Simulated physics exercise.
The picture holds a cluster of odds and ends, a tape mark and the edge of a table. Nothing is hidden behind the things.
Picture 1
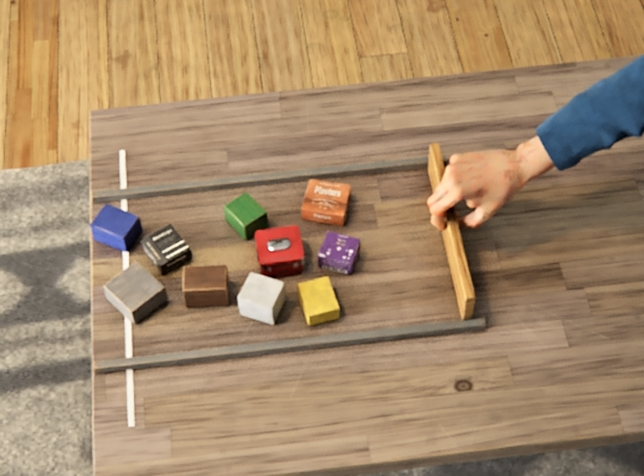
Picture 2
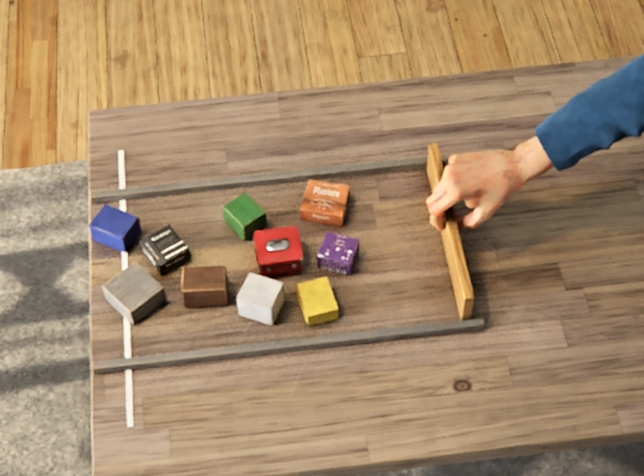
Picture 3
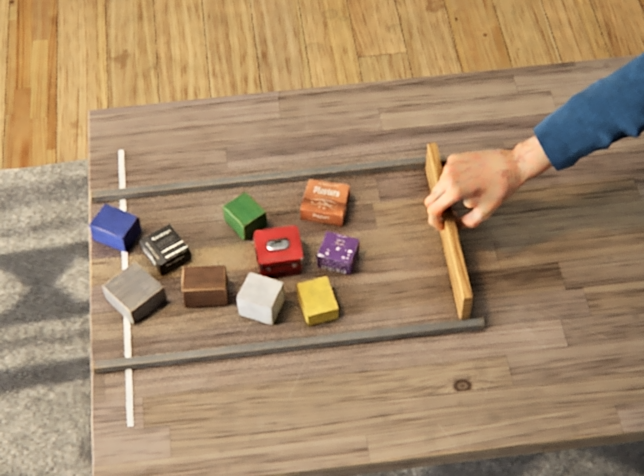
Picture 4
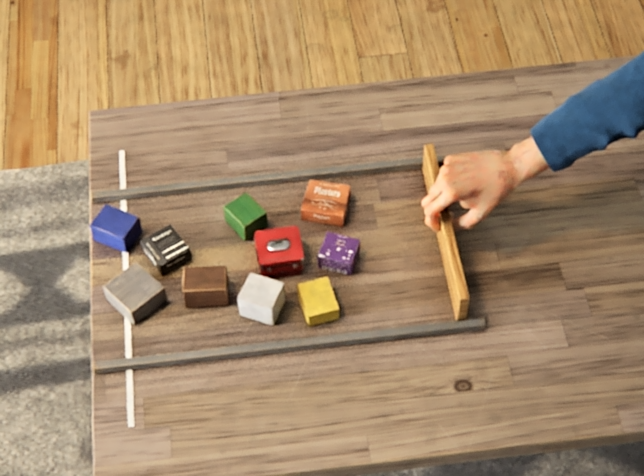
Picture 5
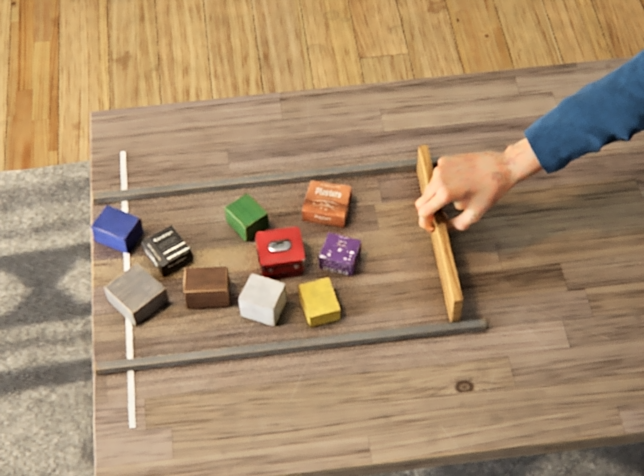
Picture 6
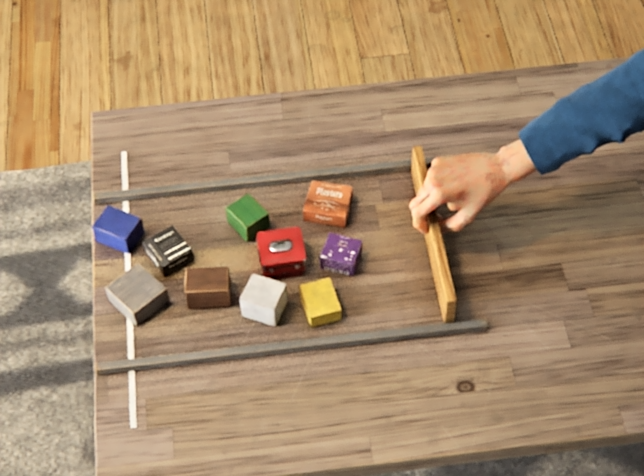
The clip opens on small blocks and boxes scattered between two grey rails on a wooden tabletop, some beside a white tape line at left. A hand in a blue sleeve holds an upright wooden board at right, barely moving at first, then slides it slightly left while the objects stay still.
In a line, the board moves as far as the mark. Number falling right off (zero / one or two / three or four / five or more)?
Five or more.
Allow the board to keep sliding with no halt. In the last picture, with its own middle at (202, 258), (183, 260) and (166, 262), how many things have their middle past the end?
Respectively, 0, 2 and 3.
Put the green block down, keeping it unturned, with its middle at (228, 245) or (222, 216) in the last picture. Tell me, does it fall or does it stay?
In turn it goes down, then goes down.
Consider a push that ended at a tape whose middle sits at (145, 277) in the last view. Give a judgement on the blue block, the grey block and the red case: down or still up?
The blue block is no longer there; as for the grey block, it is no longer there; and the red case is still there.
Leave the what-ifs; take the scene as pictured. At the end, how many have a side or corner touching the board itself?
Tally at the end: 4.
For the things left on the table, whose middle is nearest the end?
The red case.
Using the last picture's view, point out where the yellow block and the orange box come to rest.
Going in order: First (113, 330), then (104, 220).
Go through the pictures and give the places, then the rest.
Blue block (117, 228); grey block (135, 293); black box (166, 250); board (450, 229); tape (126, 277), in the first picture.
Grey block (134, 293); green block (245, 216), in the second picture.
Black box (165, 249); purple box (338, 253), in the third picture.
Blue block (116, 229); red case (279, 252), in the fourth picture.
Grey block (136, 294); orange box (327, 204), in the fifth picture.
Blue block (118, 230); grey block (137, 294); black box (168, 251); board (432, 232); tape (128, 278), in the sixth picture.
Early on, none off yet; blue block at rest near (118, 230); grey block at rest near (137, 294); black box at rest near (168, 251).
A while later, none off yet; blue block travelled a little near (110, 225); grey block travelled about its own width near (106, 286); black box travelled about its own width near (133, 253).
Finally, the number that fall off is five or more; lost, white block, green block, brown block, black box, grey block and blue block.
